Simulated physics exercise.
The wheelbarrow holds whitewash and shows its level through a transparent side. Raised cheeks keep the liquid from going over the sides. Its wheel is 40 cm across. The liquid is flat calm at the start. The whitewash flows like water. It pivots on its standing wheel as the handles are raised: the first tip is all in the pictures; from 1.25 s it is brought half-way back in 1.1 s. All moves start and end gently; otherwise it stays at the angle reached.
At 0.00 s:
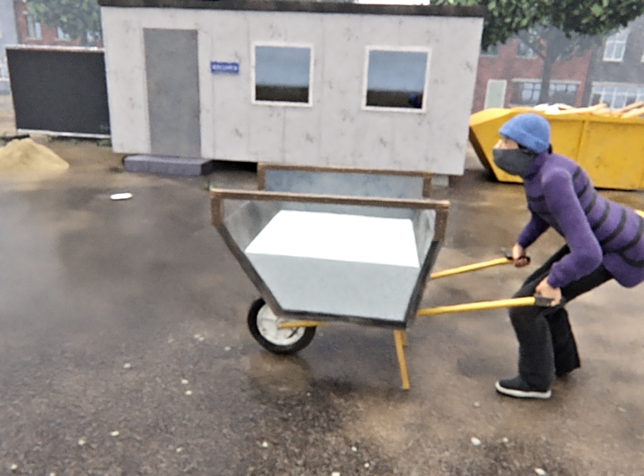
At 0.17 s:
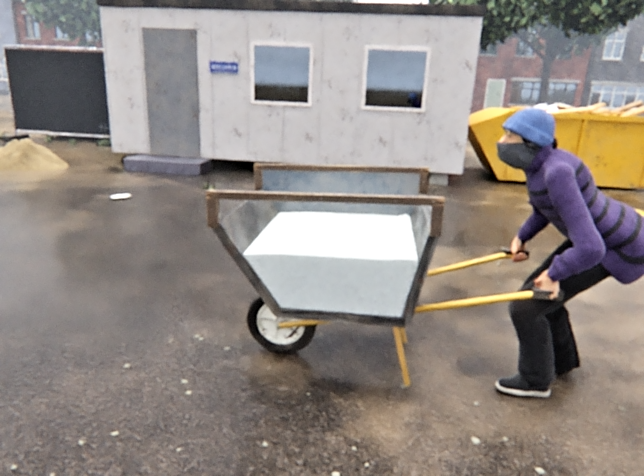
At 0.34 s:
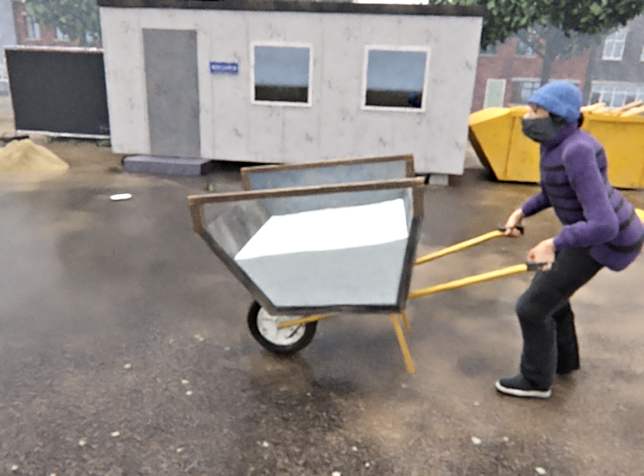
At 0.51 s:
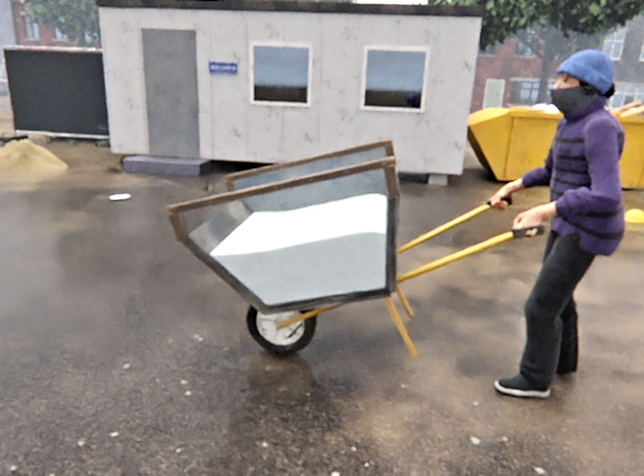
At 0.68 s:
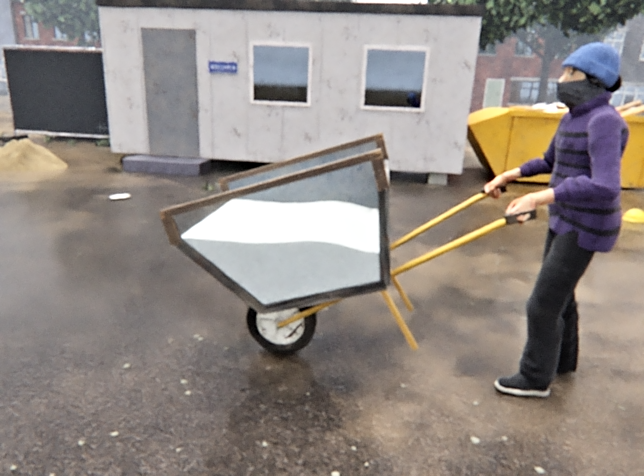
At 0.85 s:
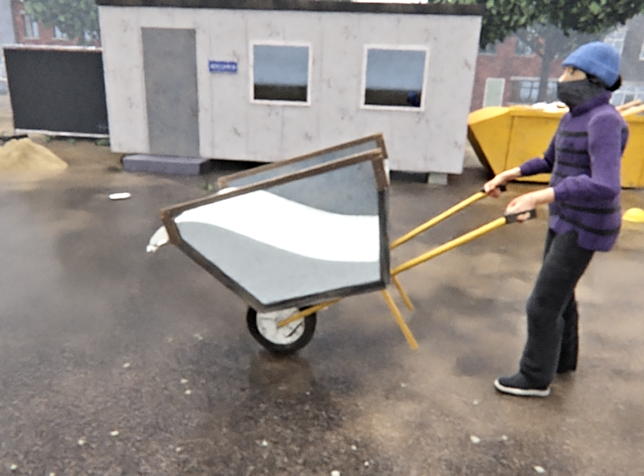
Wheelbarrow of white liquid tilting nose-down to the left as a person in a blue hat raises its handles, liquid starting over the front lip.
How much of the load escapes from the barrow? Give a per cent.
It loses close to 23 per cent.
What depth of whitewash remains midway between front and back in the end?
About 22 cm.
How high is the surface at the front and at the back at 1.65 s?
About 24 cm in front and 16 cm behind.
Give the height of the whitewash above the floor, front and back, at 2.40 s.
About 24 cm in front and 18 cm behind.
After 1.65 s the barrow is at 16° forwards, the surface stands 16 cm at the back and 25 cm at the front; 23 per cent has gone, over the front.
After 2.40 s the barrow is at 9° forwards, the surface stands 18 cm at the back and 24 cm at the front; 23 per cent has gone, over the front.
After 3.15 s the barrow is at 9° forwards, the surface stands 16 cm at the back and 23 cm at the front; 23 per cent has gone, over the front.
After 5.24 s 23 per cent has gone, over the front, 33 of 144 litres.
